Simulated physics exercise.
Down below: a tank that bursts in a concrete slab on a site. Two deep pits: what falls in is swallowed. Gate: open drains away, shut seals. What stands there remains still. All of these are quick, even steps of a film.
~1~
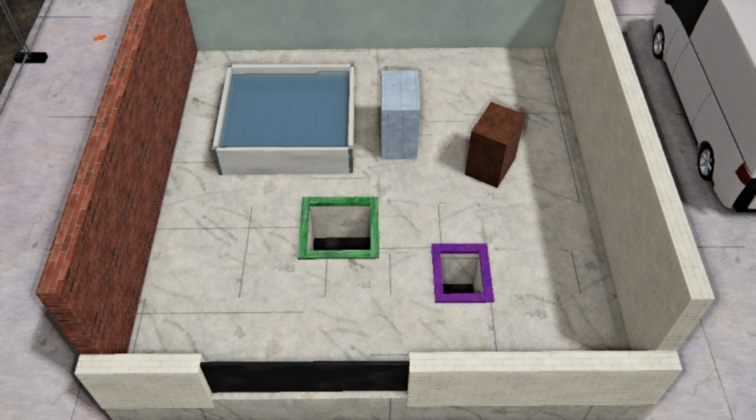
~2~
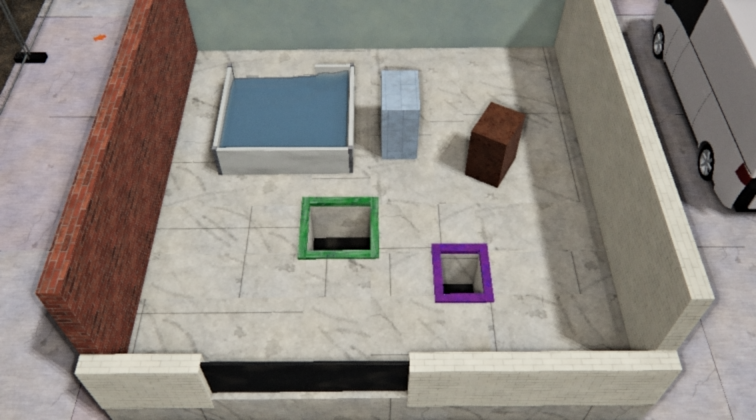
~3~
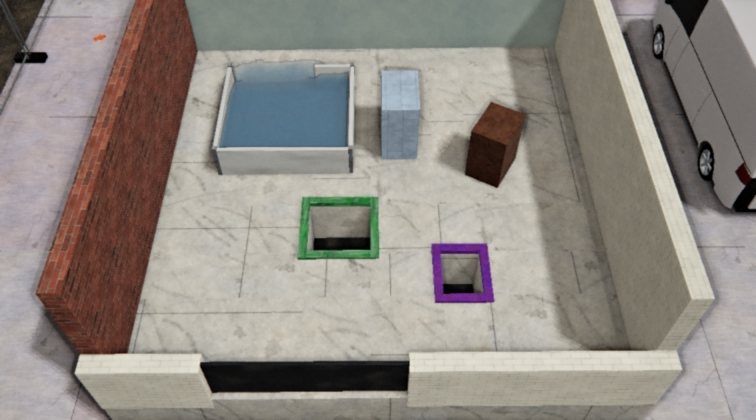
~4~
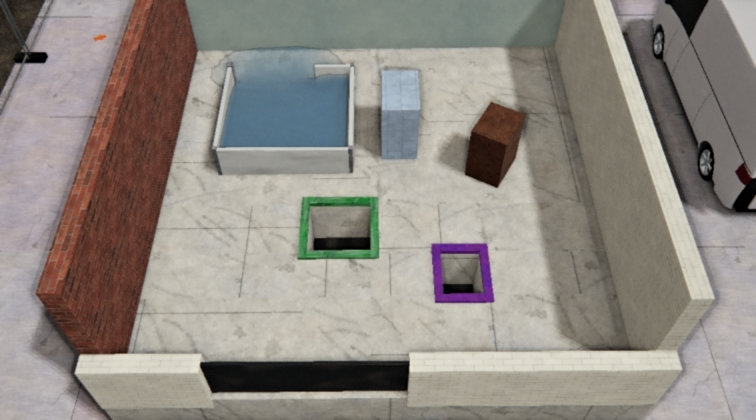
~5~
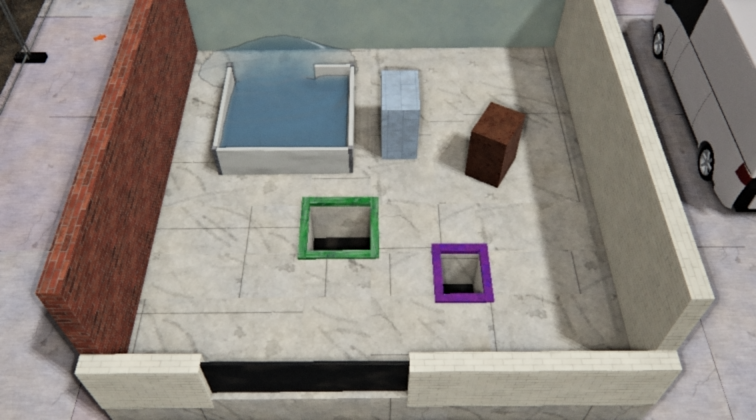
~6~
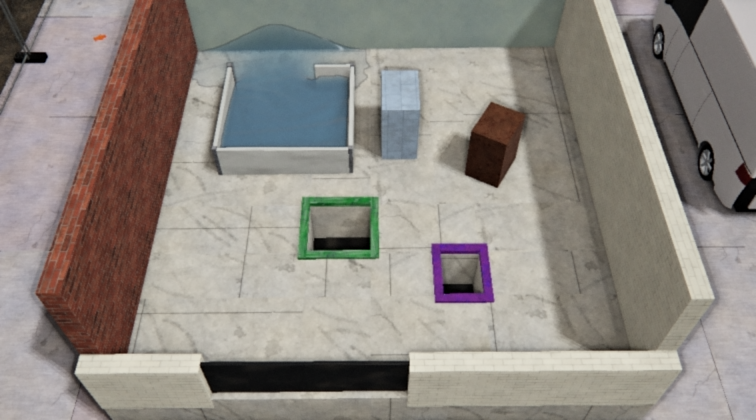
On a walled, pale slab with two square pits, a white-sided tank of water stood still, then its far side opened and water poured out the back, spreading along the rear wall.
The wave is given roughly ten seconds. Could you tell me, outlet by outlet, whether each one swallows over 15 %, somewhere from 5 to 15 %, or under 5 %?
One by one: The gate soaks up scarcely any - beneath five per cent; the green pit soaks up scarcely any - beneath five per cent; the purple pit soaks up scarcely any - beneath five per cent.
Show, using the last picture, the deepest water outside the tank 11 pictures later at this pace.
Check close to (199, 52).
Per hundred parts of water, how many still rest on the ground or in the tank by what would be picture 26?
100 in a hundred.
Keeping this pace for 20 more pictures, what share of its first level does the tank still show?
I'd say around 32 per cent.
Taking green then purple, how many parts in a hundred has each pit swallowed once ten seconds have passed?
In order, near 0 and 0 in a hundred.
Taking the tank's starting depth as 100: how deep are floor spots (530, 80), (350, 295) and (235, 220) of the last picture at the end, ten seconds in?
At the three places, in the order asked: Around 8, 8 and 4 per cent.
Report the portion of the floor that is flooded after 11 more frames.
About 25 per cent.
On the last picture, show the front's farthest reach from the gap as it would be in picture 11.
About at (419, 49).
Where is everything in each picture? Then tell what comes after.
In the first picture, the tank at (287, 109) is whole and still.
In the second picture, water pours out on the tank's far side and has run to a hidden place.
In the third picture, water pours out on the tank's far side and has run to a hidden place.
In the fourth picture, water pours out on the tank's far side and has run to (322, 51).
In the fifth picture, the front is at (219, 52), out from the gap on the tank's far side.
In the sixth picture, water pours out on the tank's far side and has run to (359, 50).
A moment on, water covers 10 % of the floor; the gate 0 %, the green pit 0 %, the purple pit 0 %.
Next, water covers 25 % of the floor; the gate 0 %, the green pit 0 %, the purple pit 0 %.
Then, water covers 45 % of the floor; the gate 0 %, the green pit 0 %, the purple pit 0 %.
Later, water covers 70 % of the floor; the gate 0 %, the green pit 0 %, the purple pit 0 %.
In the end, water covers 95 % of the floor; the gate 0 %, the green pit 0 %, the purple pit 0 %.
